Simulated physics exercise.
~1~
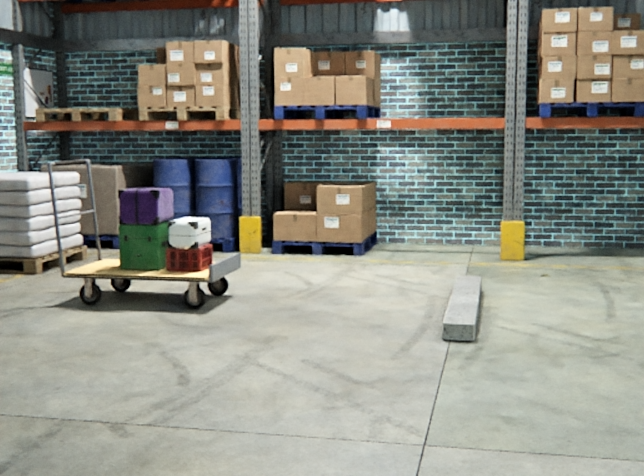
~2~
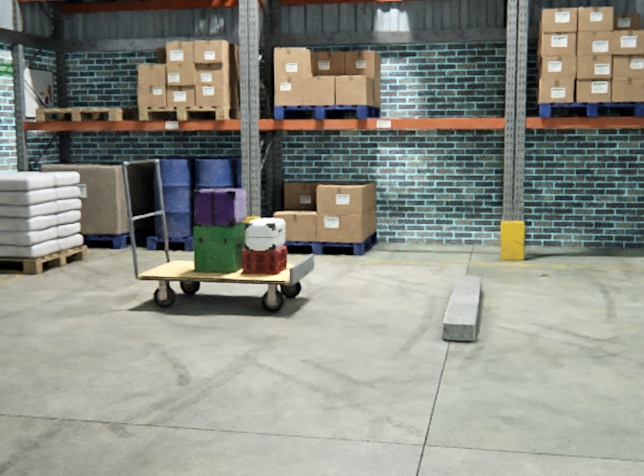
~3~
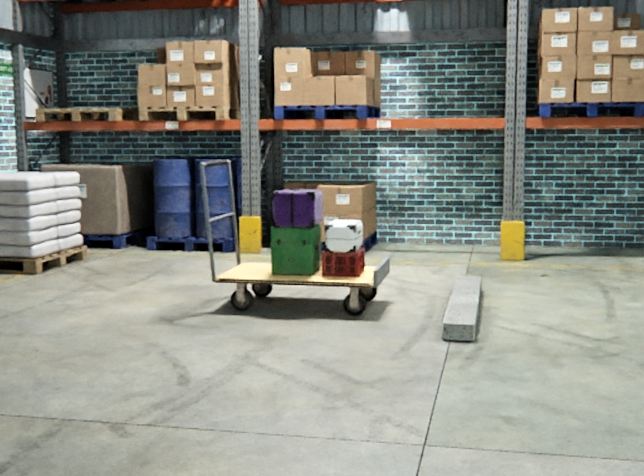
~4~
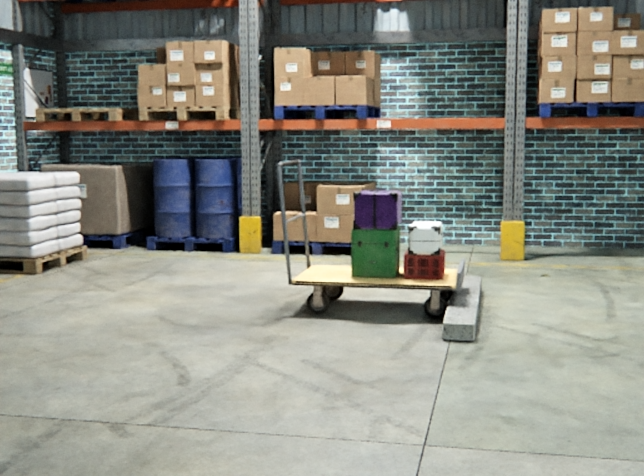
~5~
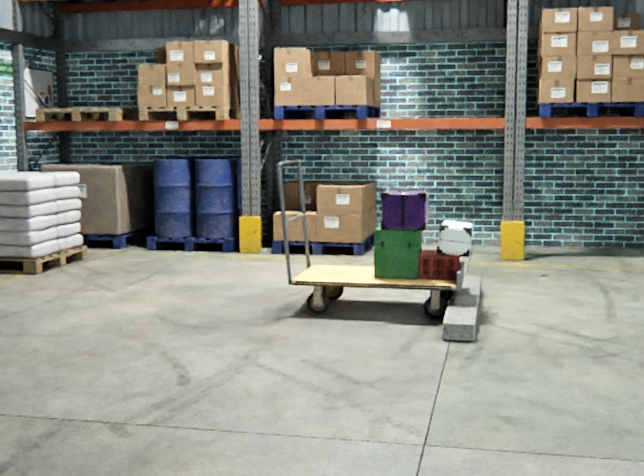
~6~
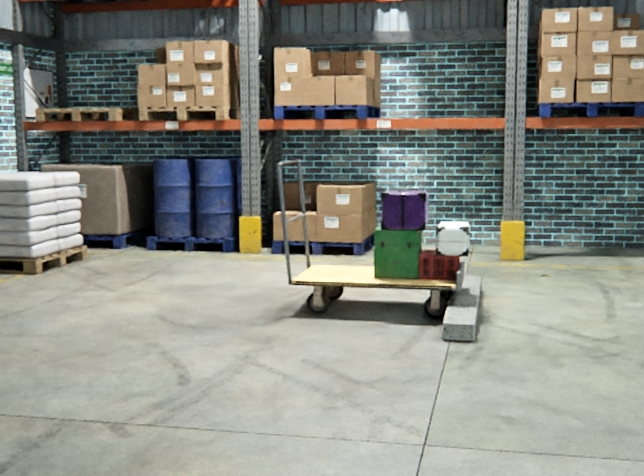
In a warehouse, a flatbed trolley carrying a purple suitcase, a green toolbox, a white case and a red crate rolled right until it stopped against a low step, and the load slid forward a little but stayed aboard.
